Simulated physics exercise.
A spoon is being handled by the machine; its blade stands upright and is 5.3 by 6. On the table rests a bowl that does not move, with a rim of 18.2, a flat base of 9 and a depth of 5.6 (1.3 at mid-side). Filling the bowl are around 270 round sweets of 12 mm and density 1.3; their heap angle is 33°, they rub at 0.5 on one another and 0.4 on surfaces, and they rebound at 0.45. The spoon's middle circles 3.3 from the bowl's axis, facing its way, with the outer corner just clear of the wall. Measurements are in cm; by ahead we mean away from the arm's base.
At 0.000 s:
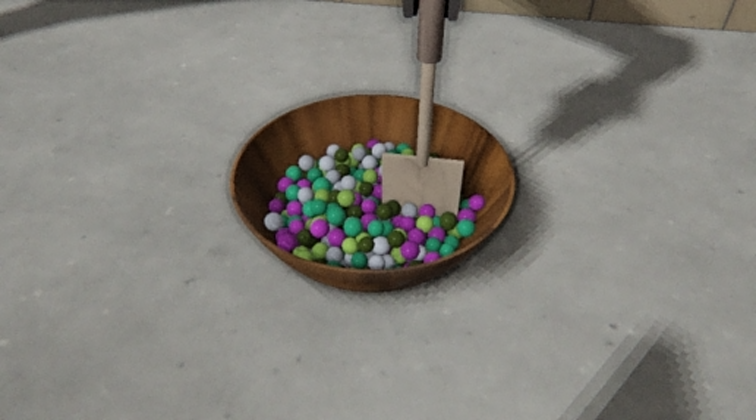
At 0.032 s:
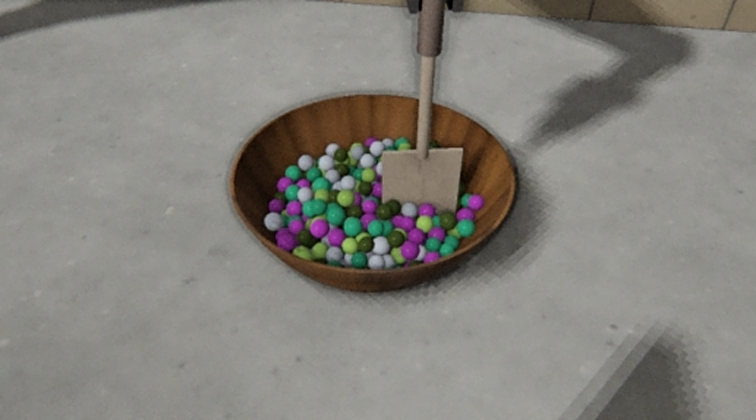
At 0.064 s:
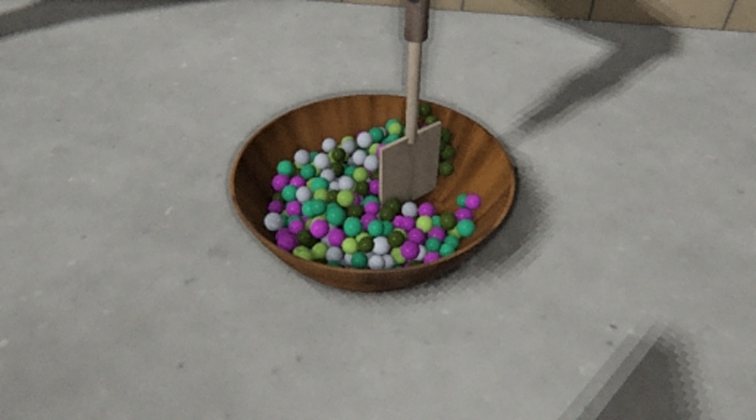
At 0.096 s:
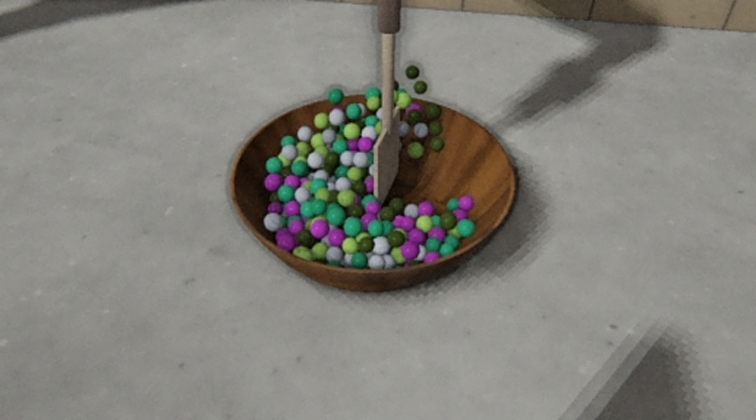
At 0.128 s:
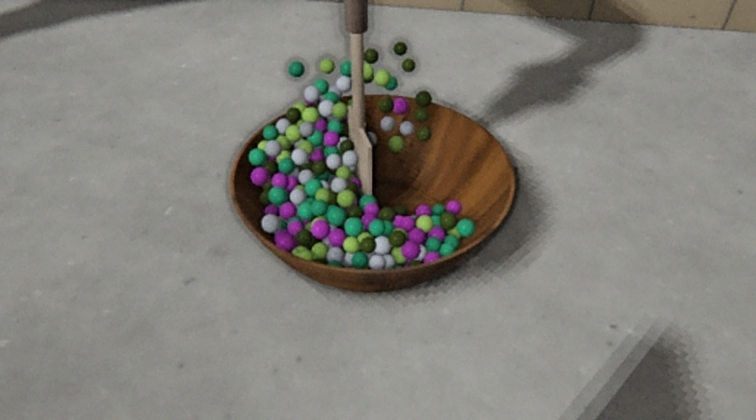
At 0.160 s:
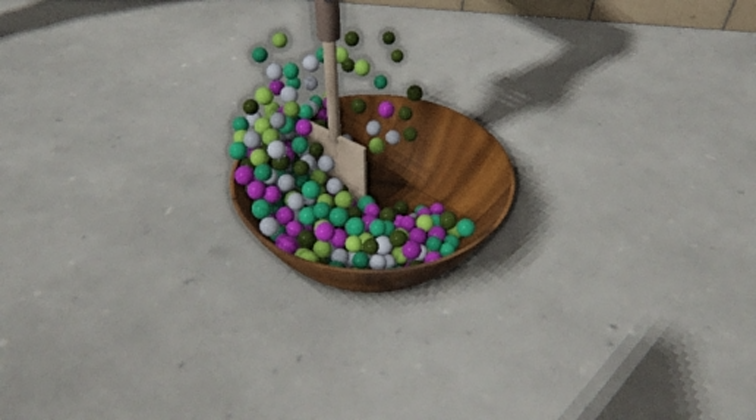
A flat wooden spoon held by a machine stands upright among purple, green and white balls in a wooden bowl, then turns and sweeps from the right toward the left. The balls bunch up high along the left side, baring the bowl's right, and several fly above the rim.
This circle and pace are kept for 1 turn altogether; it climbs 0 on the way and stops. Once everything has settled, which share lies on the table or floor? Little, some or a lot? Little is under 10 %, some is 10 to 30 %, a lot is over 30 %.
A lot.
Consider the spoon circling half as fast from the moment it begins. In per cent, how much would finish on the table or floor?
10 %.
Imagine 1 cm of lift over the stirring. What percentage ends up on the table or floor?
Around 40 %.
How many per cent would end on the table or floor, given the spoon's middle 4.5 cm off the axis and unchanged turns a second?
Roughly 45 percent, I'd expect.
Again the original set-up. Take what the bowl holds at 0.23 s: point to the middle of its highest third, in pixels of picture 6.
The upper third is centred close to (288, 214).
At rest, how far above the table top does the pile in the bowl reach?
Top height: Around 4.0 cm.
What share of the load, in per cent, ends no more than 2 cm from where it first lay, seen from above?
I'd guess close to 0 percent of the load.
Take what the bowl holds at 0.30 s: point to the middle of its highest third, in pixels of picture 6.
I'd say about (418, 231).
After 0.23 s, 226° round, highest piece 11 above the table; 221 in the bowl, 3 on the table or floor, 46 in flight or on the tool.
After 0.30 s, 301° round, highest piece 11 above the table; 195 in the bowl, 28 on the table or floor, 47 in flight or on the tool.
After 0.53 s, 0° round, highest piece 4 above the table; 155 in the bowl, 114 on the table or floor, 1 in flight or on the tool.
After 1.23 s, 0° round, highest piece 3 above the table; 155 in the bowl, 115 on the table or floor.
In the end, 155 in the bowl, 115 on the table or floor. That is 43 % on the table or floor.
